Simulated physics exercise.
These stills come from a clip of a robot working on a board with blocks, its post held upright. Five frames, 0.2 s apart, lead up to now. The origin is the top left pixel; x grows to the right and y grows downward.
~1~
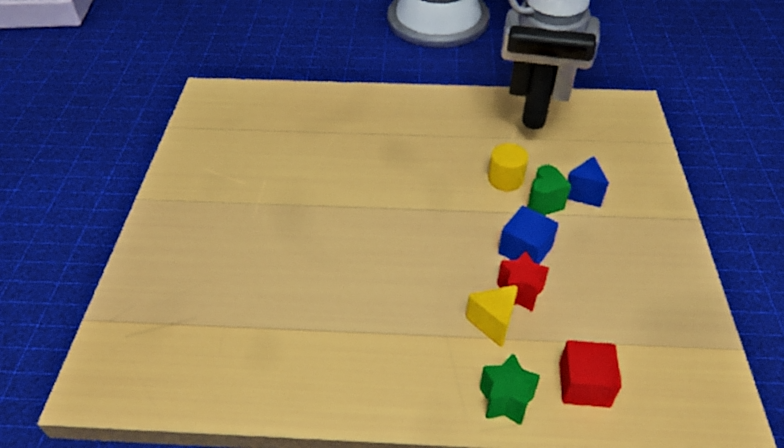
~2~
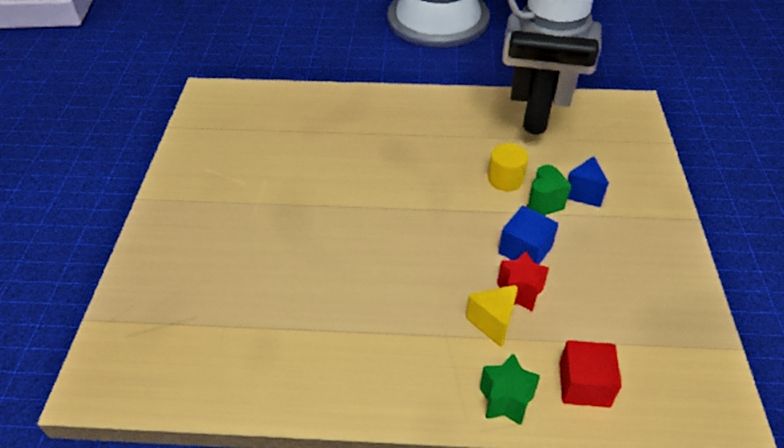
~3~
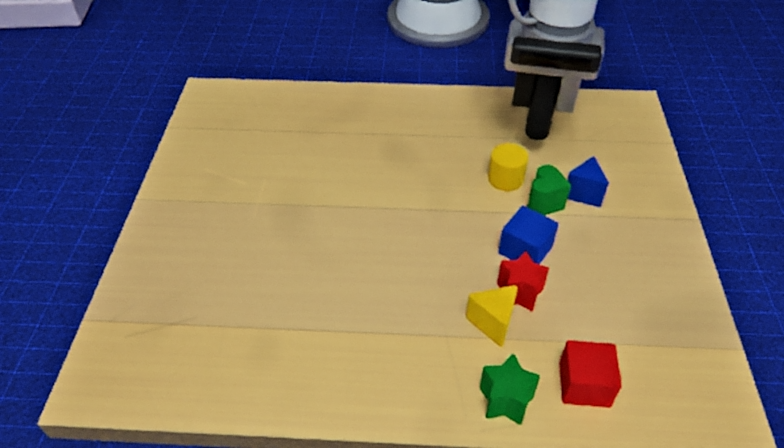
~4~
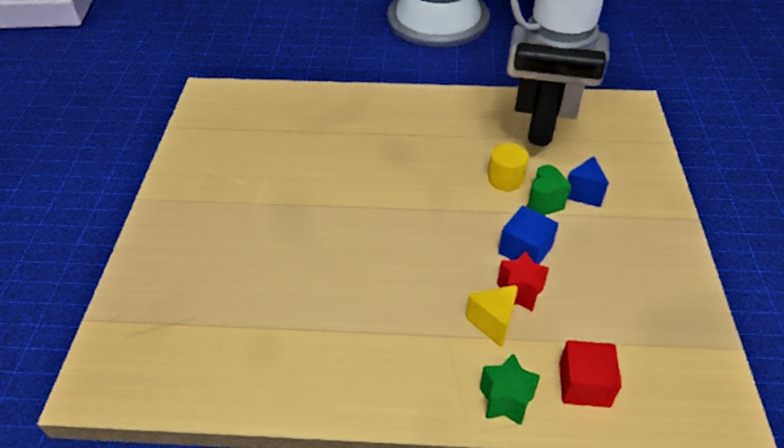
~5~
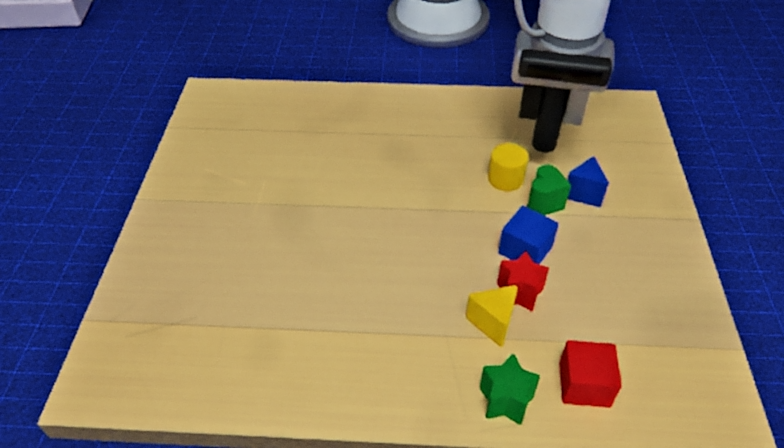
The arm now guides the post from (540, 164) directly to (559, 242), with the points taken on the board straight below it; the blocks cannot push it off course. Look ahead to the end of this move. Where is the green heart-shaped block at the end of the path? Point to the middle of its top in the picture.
The middle of its top is at (541, 235).
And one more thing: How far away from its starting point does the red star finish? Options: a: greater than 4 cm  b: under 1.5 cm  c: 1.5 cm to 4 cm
The correct letter is c.
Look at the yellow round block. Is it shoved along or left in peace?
Its place stays the same.
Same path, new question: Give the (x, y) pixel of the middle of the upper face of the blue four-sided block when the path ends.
I'd expect the centre of its top face to be at (503, 247).
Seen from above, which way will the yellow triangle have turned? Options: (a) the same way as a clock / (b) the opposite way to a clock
I choose a.
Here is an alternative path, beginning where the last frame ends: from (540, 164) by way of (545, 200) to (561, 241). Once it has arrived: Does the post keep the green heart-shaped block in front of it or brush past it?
The post still drives it.
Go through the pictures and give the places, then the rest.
Post tip (533, 123); block tops, yellow triangle (497, 301); yellow round block (510, 155); red star (525, 270); blue four-sided block (531, 226); green heart-shaped block (550, 179), in the first picture.
Post (535, 128); blocks unchanged, in the second picture.
Post (537, 134); blocks unchanged, in the third picture.
Post (540, 139); blocks unchanged, in the fourth picture.
Post (544, 146); yellow triangle (497, 301); yellow round block (510, 155); red star (525, 270); blue four-sided block (531, 226); green heart-shaped block (550, 179), in the fifth picture.
What follows on the original path. One third of the way, post (552, 170); green heart-shaped block (551, 188).
Two thirds of the way, post (558, 196); red star (523, 274); blue four-sided block (522, 236); green heart-shaped block (546, 212), turned 35° clockwise.
At the end, post (564, 224); yellow triangle (500, 313), turned 35° clockwise; yellow round block in place; red star (513, 284), turned 50° anticlockwise; blue four-sided block (503, 247); green heart-shaped block (541, 235), turned 65° clockwise.
